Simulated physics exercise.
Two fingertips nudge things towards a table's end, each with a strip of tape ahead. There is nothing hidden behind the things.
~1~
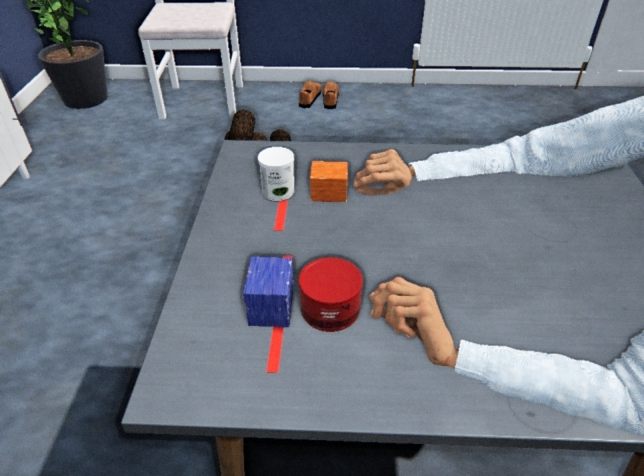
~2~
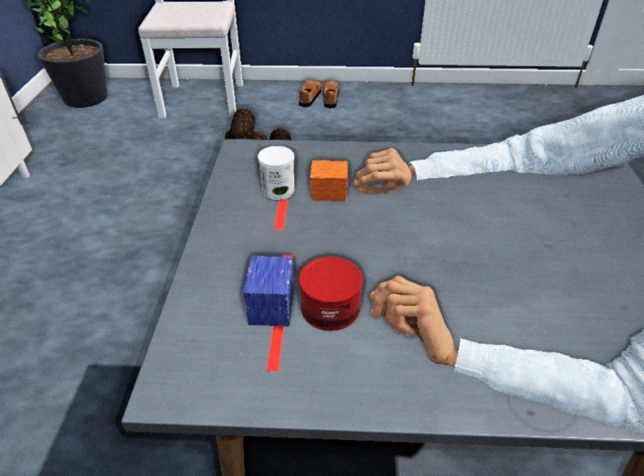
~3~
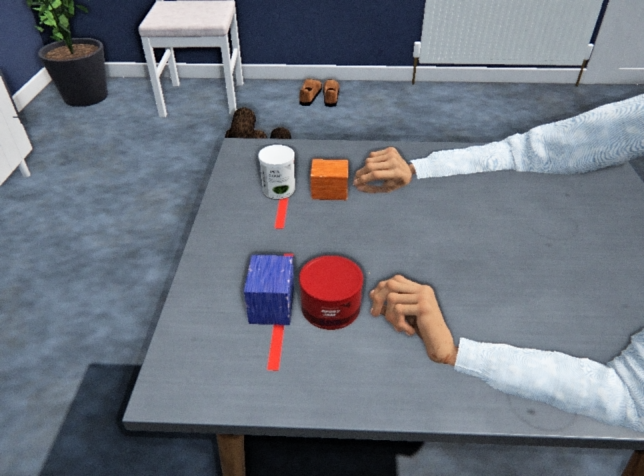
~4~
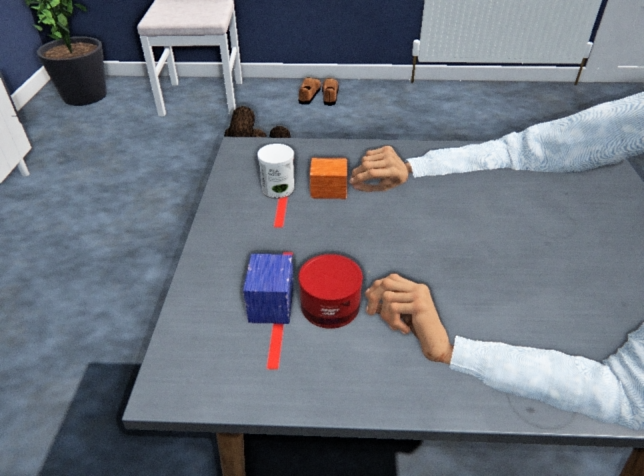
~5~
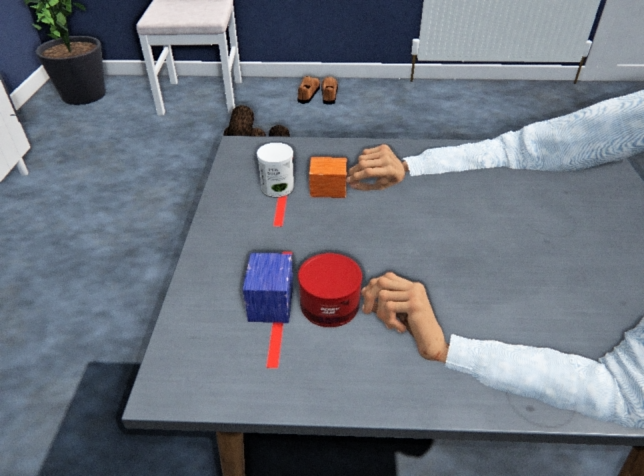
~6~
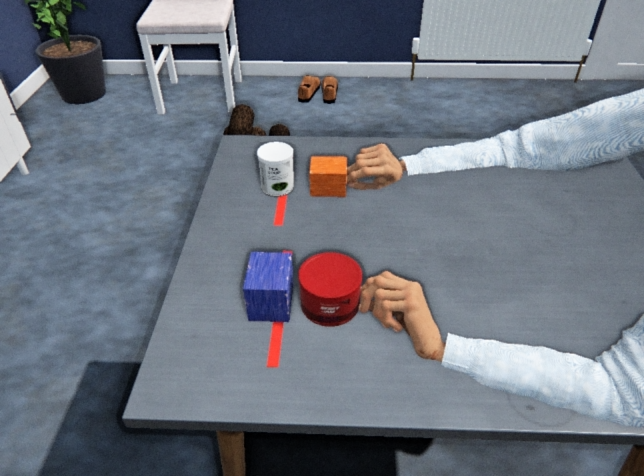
We see two hands resting behind an orange block and a red tub on a grey table, beside a white pot and a blue block near red tape strips; the hands edge very slightly left while the objects barely move.
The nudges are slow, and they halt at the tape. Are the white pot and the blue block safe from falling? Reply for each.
Well, the white pot remains on the tabletop, and the blue block remains on the tabletop.
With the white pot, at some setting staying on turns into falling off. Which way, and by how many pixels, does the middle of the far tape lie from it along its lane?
24 px or so, leftward.
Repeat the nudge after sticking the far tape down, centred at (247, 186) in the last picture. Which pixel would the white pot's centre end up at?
Around (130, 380).
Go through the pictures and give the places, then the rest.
The first picture shows white pot (277, 175); blue block (270, 292); orange block (329, 182).
The second picture shows blue block (270, 291); red tub (331, 294).
The third picture shows white pot (278, 173); orange block (329, 180).
The fourth picture shows blue block (270, 289); red tub (331, 291).
The fifth picture shows white pot (276, 171); orange block (328, 178).
The sixth picture shows white pot (276, 170); blue block (270, 287); red tub (330, 290).
Then, 0.88 s past the last view, white pot travelled a little near (264, 169); blue block travelled a little near (241, 286).
Then, 1.50 s past the last view, white pot travelled about its own width near (243, 169); blue block travelled about its own width near (214, 285).
Finally, the white pot remains on top, near (226, 169); the blue block remains on top, near (192, 285).
